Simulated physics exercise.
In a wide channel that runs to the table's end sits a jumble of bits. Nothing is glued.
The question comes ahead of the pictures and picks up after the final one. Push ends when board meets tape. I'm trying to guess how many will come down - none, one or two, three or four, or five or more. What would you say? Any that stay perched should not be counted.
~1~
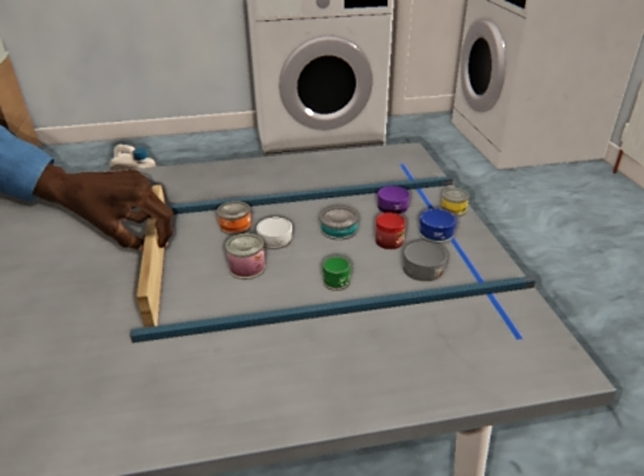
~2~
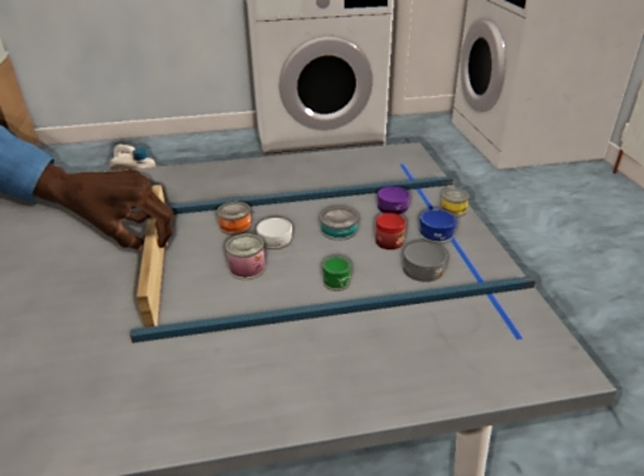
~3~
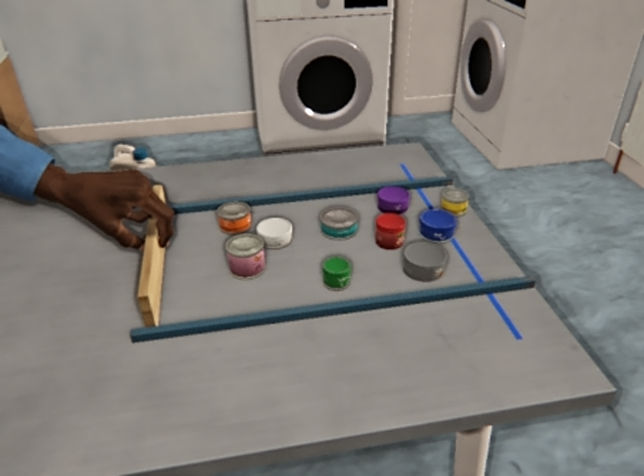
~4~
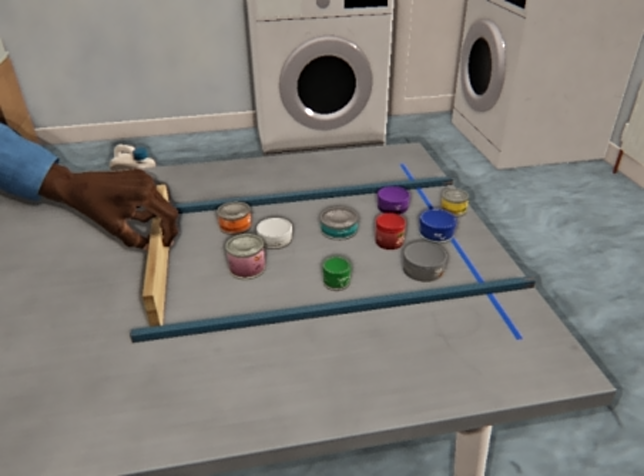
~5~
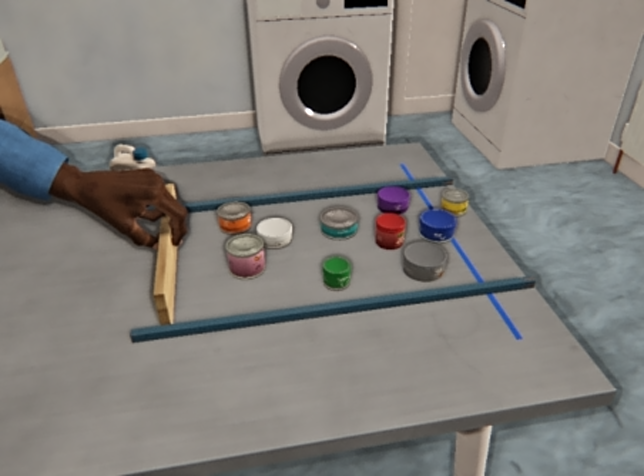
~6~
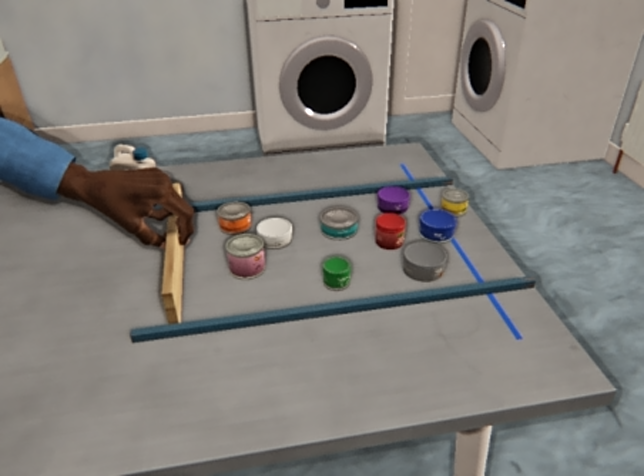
I expect three or four pieces to come off the table.
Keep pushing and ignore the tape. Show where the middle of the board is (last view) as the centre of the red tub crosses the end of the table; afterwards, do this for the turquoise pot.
I'd put it close to (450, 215), and close to (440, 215) for the other one.
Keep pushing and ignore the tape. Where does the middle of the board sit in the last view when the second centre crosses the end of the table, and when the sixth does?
Around (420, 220); afterwards around (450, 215).
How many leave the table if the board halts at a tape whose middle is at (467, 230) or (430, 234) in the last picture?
It would be 6 and 2.
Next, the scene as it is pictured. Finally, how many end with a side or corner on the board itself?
Contact count: 4.
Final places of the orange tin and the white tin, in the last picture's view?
They end up close to (444, 196) and (456, 214).
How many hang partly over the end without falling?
Answer: 3.
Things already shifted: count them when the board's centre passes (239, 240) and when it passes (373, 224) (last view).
Counts: 2, 9.
Soon after, none off yet; yellow tin at rest near (455, 203); blue tin at rest near (437, 226); purple tub at rest near (393, 201).
At rest, the number that fall off is three or four; fallen, turquoise pot, blue tin and yellow tin.
